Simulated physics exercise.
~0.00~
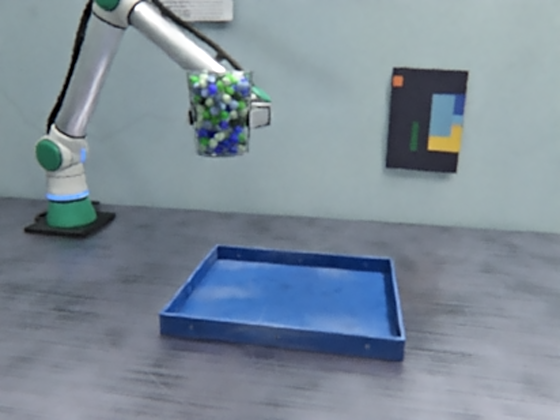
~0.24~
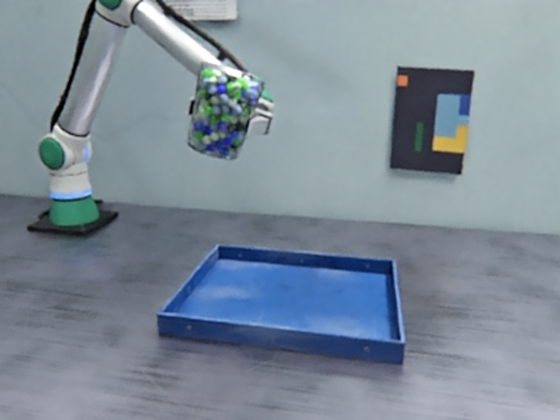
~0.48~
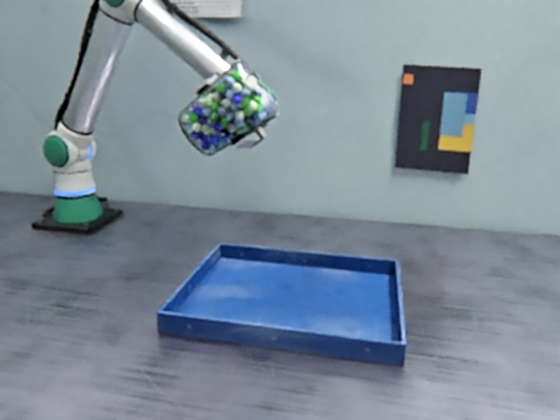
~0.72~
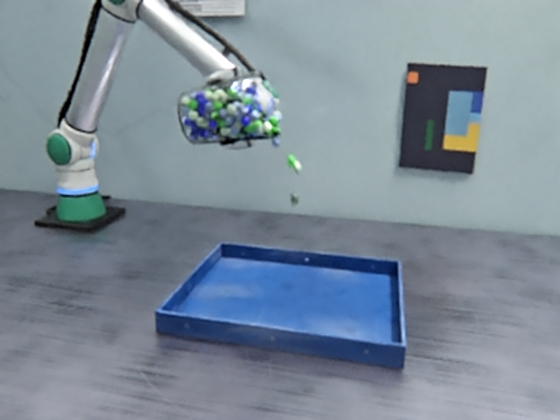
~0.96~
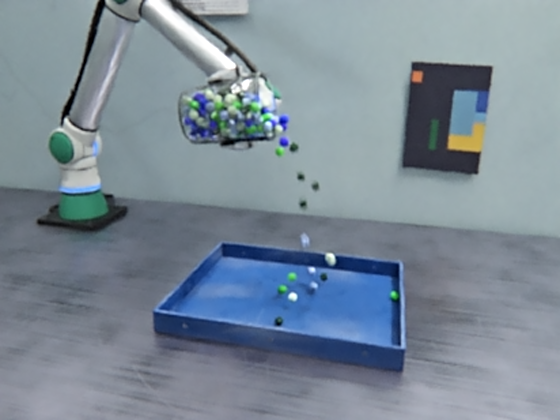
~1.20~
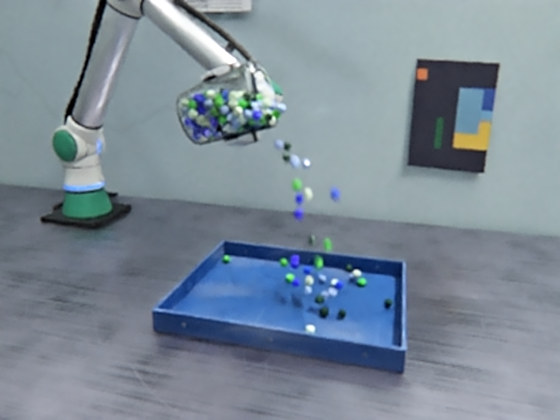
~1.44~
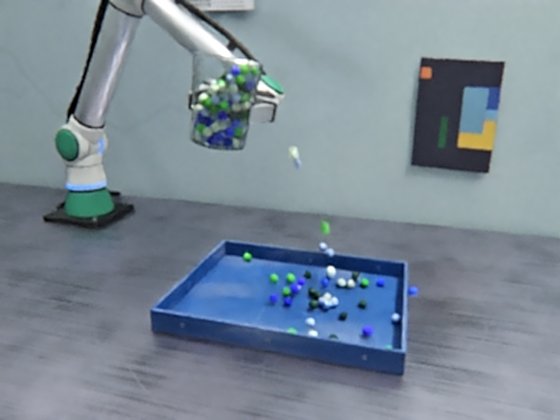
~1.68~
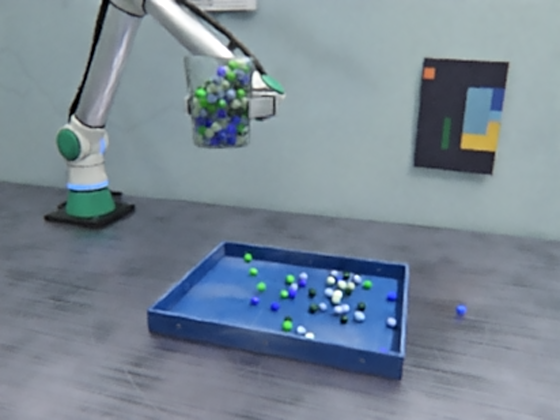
On a gray tabletop, a robot arm tipped a clear cup of colorful little balls onto its side, spilling some into a blue tray, then turned it upright, still mostly full, while one blue ball ended up on the table to the right.
